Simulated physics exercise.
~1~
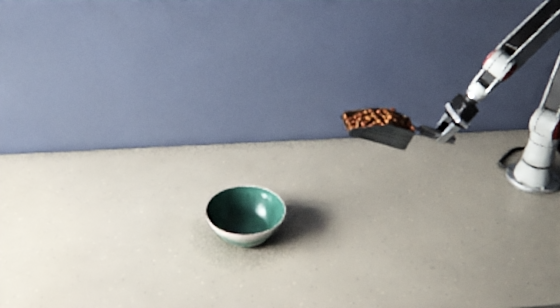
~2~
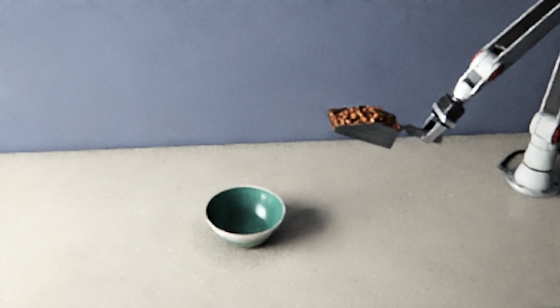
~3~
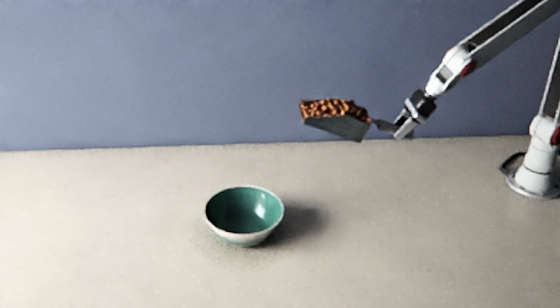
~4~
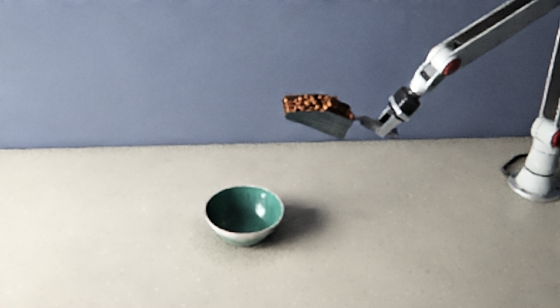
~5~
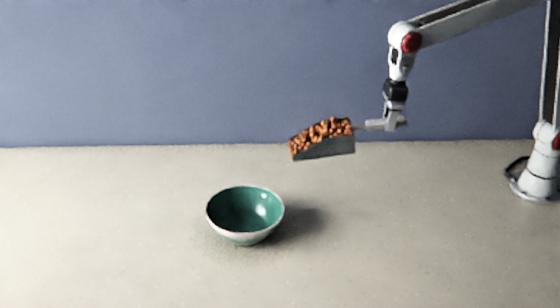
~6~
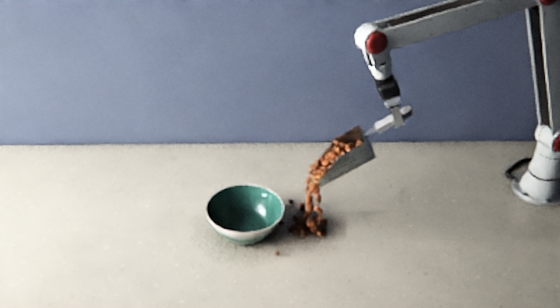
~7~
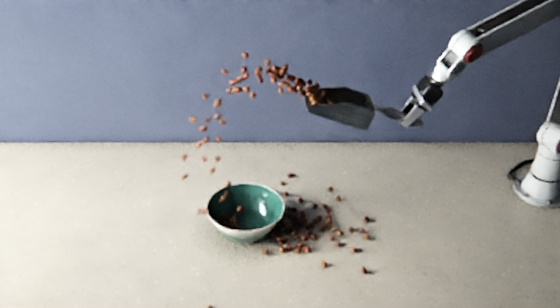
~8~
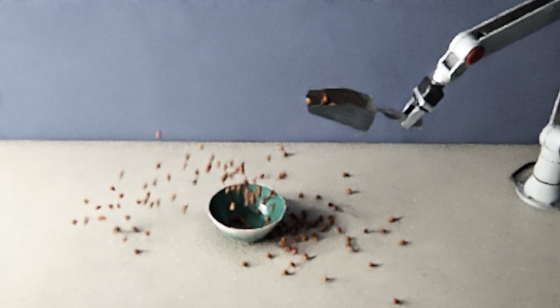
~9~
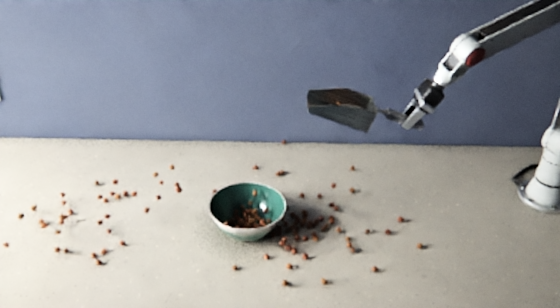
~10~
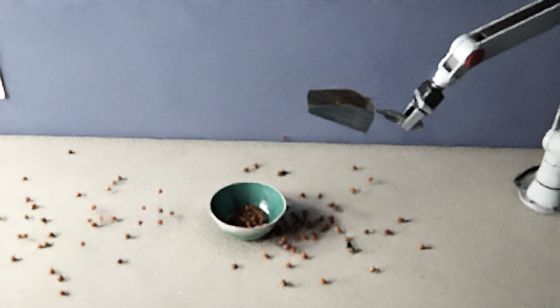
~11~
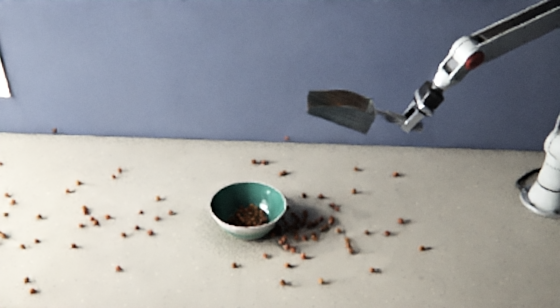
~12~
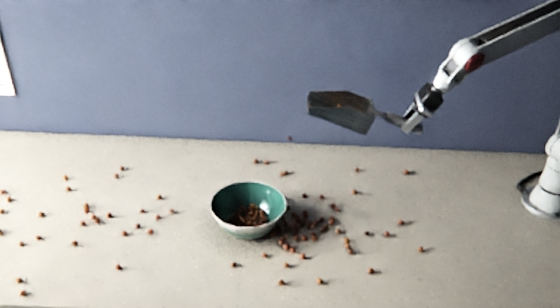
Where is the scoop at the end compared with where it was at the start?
At the end the scoop is a little further left and slightly higher than at the start, still above and to the right of the bowl.
